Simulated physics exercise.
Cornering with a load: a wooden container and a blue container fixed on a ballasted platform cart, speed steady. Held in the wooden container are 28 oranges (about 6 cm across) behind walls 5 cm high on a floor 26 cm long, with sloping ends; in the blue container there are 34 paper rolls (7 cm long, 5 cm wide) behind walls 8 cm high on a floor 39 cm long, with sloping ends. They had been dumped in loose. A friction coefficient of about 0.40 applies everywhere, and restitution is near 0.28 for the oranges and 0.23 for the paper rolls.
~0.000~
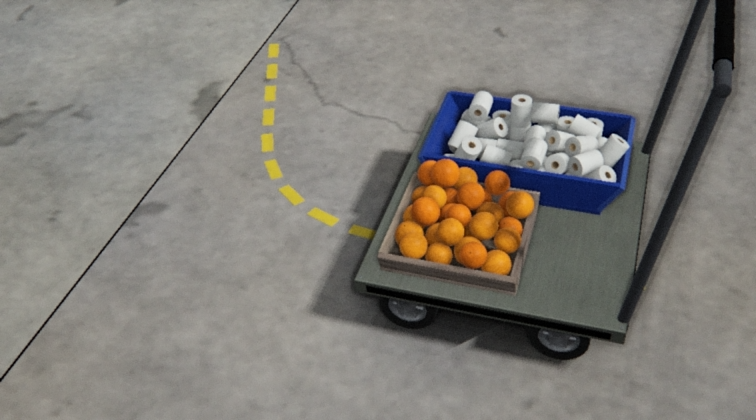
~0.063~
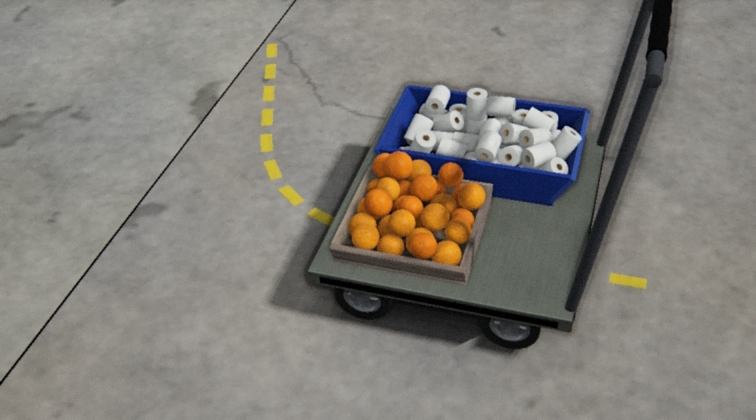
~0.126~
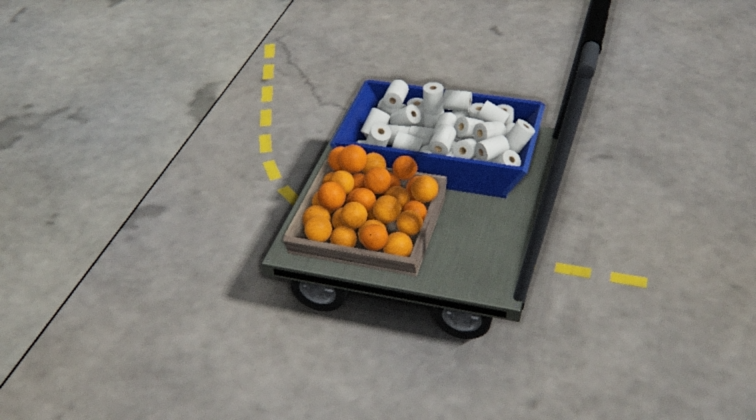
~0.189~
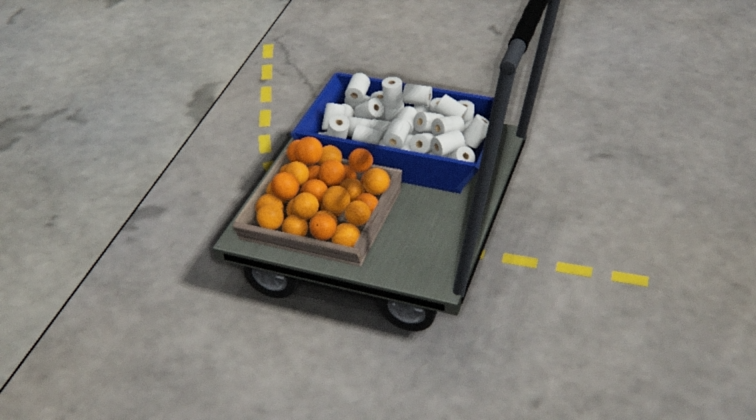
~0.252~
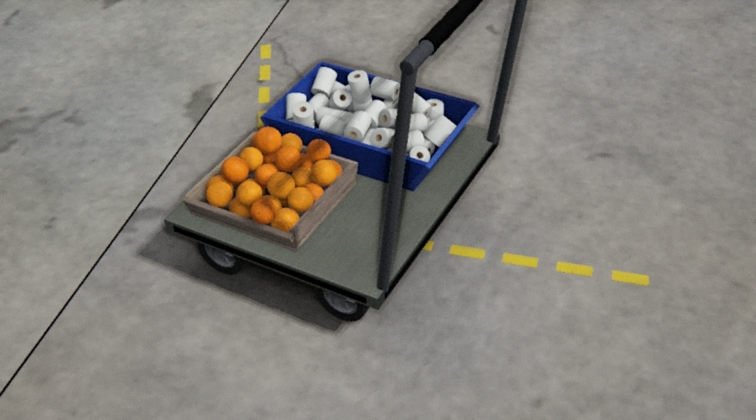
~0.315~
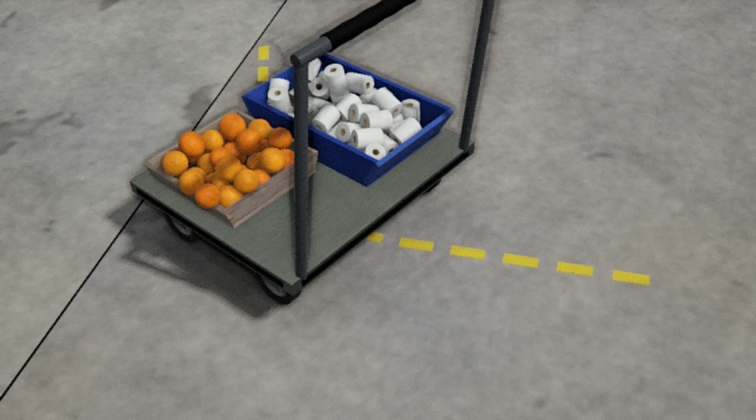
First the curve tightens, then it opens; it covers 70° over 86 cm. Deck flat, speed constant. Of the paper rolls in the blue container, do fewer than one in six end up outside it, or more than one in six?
The lost fraction is lower than one sixth.
After 0.35 s, wooden container 26 in, 2 out and blue container 34 in, 0 out.
After 0.45 s, wooden container 23 in, 5 out and blue container 34 in, 0 out.
After 0.59 s, wooden container 20 in, 8 out and blue container 34 in, 0 out.
When it is over (at 1.04 s), wooden container 19 in, 9 out and blue container 34 in, 0 out. Asked share, 0 of 34, 0 per cent.
